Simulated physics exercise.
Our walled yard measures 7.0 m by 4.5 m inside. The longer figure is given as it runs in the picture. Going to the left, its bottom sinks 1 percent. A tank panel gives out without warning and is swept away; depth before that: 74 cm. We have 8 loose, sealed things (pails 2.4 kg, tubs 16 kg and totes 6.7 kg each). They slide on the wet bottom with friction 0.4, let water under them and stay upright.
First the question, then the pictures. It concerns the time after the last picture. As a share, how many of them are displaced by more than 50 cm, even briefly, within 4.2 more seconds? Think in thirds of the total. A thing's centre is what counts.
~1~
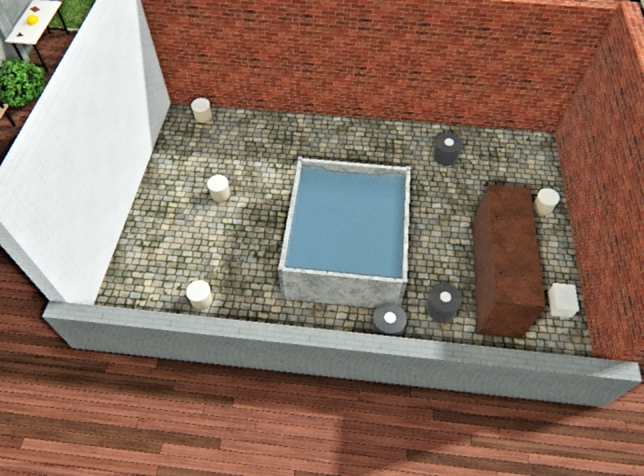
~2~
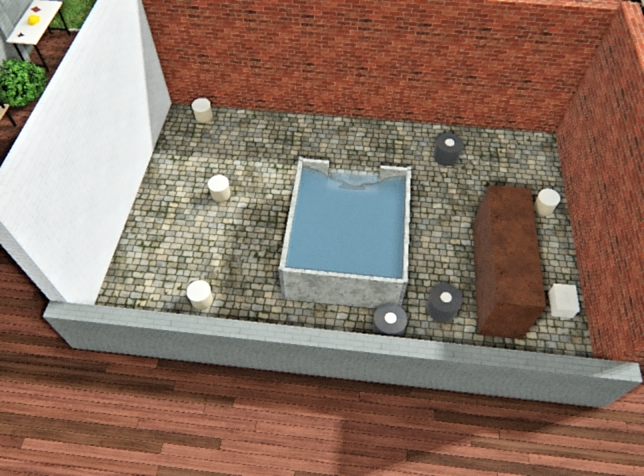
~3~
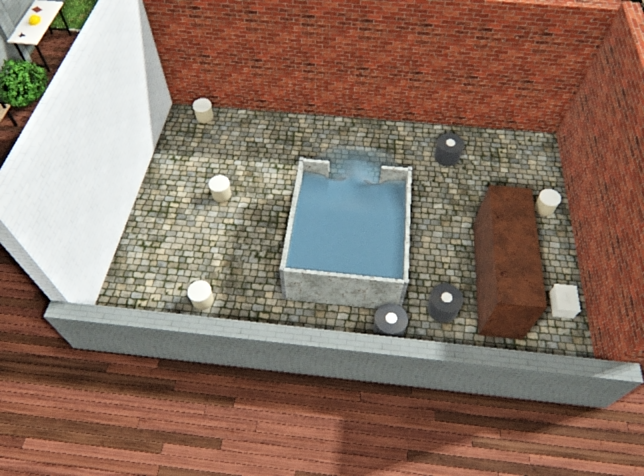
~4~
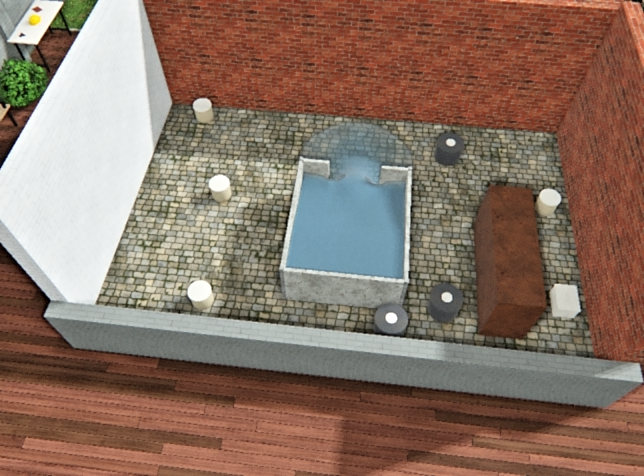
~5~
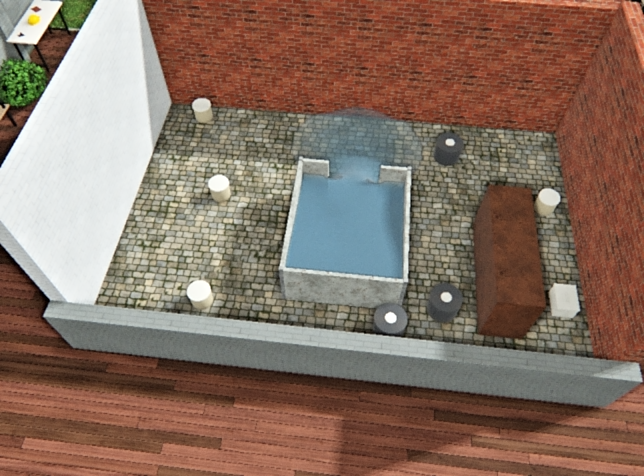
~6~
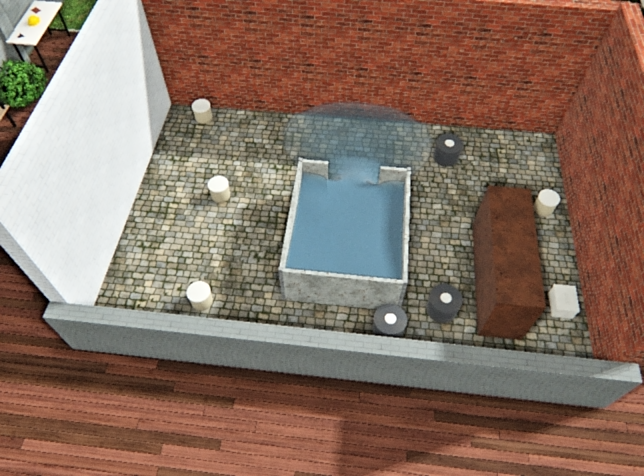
Looks like the portion will come out in the mid band.
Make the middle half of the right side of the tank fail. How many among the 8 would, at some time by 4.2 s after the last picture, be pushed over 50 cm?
That would give 7.
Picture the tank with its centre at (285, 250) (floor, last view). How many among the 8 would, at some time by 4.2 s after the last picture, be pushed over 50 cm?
That gives 4 of them.
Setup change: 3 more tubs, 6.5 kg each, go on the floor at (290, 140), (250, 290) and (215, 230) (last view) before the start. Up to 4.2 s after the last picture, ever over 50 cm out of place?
Result, one by one: Exceeded, not exceeded and not exceeded.
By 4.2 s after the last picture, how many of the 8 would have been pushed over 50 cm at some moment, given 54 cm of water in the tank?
In that case 2 of them.
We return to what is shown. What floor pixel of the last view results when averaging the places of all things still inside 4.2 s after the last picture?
(385, 289).
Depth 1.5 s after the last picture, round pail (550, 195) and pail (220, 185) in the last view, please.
I'd estimate 0 cm for the first and 0 cm for the second.
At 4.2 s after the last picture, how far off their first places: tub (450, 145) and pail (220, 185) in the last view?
Net shifts, in order: 60 cm and 10 cm.
Then, 0.4 s after the last picture 0 of 8 are over 50 cm from their spots; 0 afloat.
Then, 1.5 s after the last picture 1 of 8 are over 50 cm from their spots; 1 afloat.
Then, 2.8 s after the last picture 3 of 8 are over 50 cm from their spots; 1 afloat.
Then, 4.2 s after the last picture 4 of 8 are over 50 cm from their spots, and 4 have been at some point; 3 afloat.
